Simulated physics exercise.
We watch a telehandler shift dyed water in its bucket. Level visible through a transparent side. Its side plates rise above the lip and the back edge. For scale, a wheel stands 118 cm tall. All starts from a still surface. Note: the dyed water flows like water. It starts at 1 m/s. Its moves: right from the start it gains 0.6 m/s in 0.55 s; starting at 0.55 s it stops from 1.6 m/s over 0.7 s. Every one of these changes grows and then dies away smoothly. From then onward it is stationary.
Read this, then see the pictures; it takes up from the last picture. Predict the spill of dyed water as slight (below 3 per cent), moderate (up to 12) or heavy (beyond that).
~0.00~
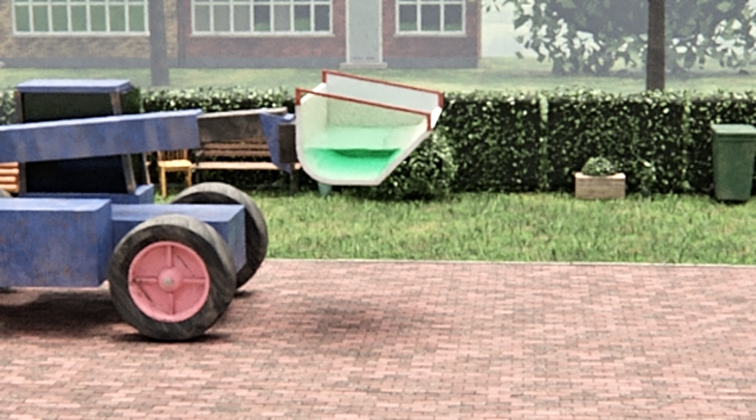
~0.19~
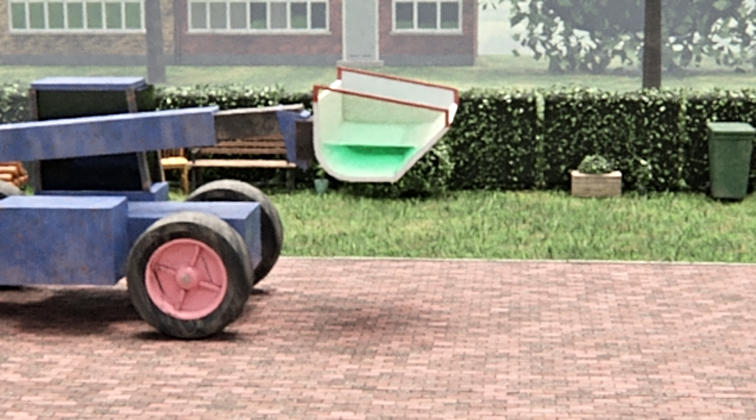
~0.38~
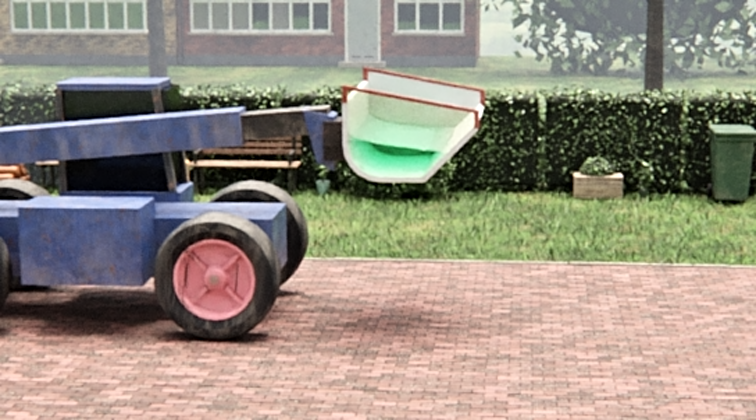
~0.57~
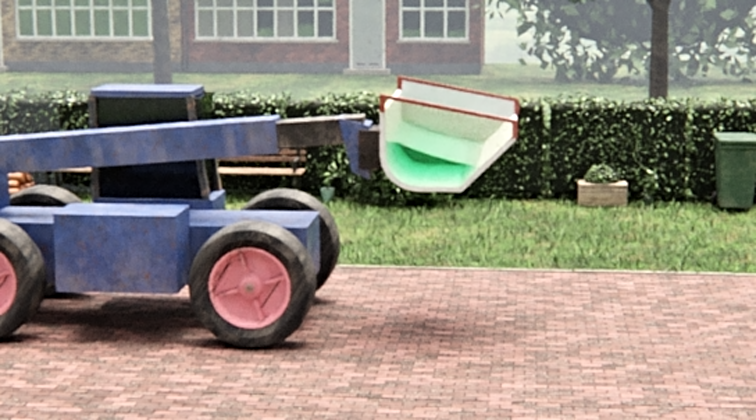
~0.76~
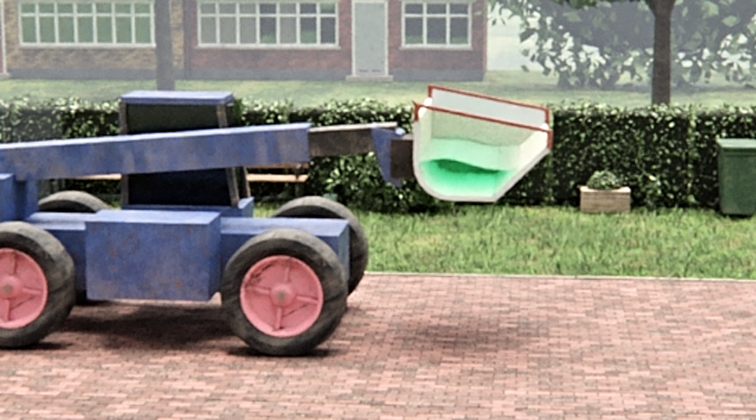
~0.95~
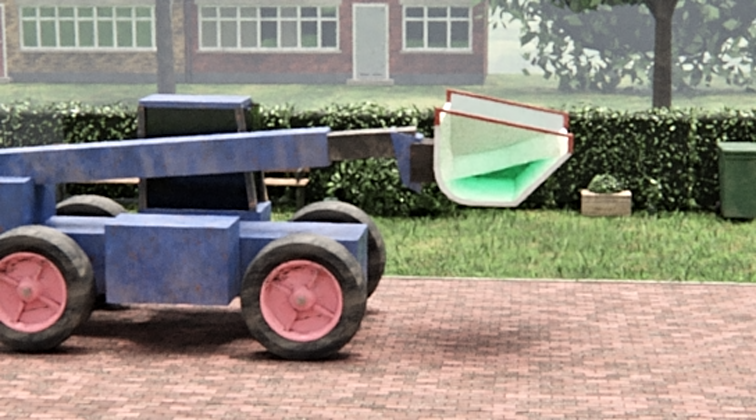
Heavy.
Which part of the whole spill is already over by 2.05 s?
Roughly 80 per cent.
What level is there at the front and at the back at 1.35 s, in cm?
Close to 28 cm at the front end and 0 cm at the back end.
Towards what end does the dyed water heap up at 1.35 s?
At the front.
Then, 1.35 s in, the surface stands 28 cm on the front, 0 cm on the back; the loss stands at 18 per cent, over the front.
Then, 1.70 s in, the surface stands 22 cm on the front, 24 cm on the back; the loss stands at 21 per cent, over the front.
Then, 2.05 s in, the surface stands 8 cm on the front, 47 cm on the back; the loss stands at 21 per cent, over the front.
Then, 4.14 s in, the loss stands at 27 per cent, over the front, 108 of 395 litres.
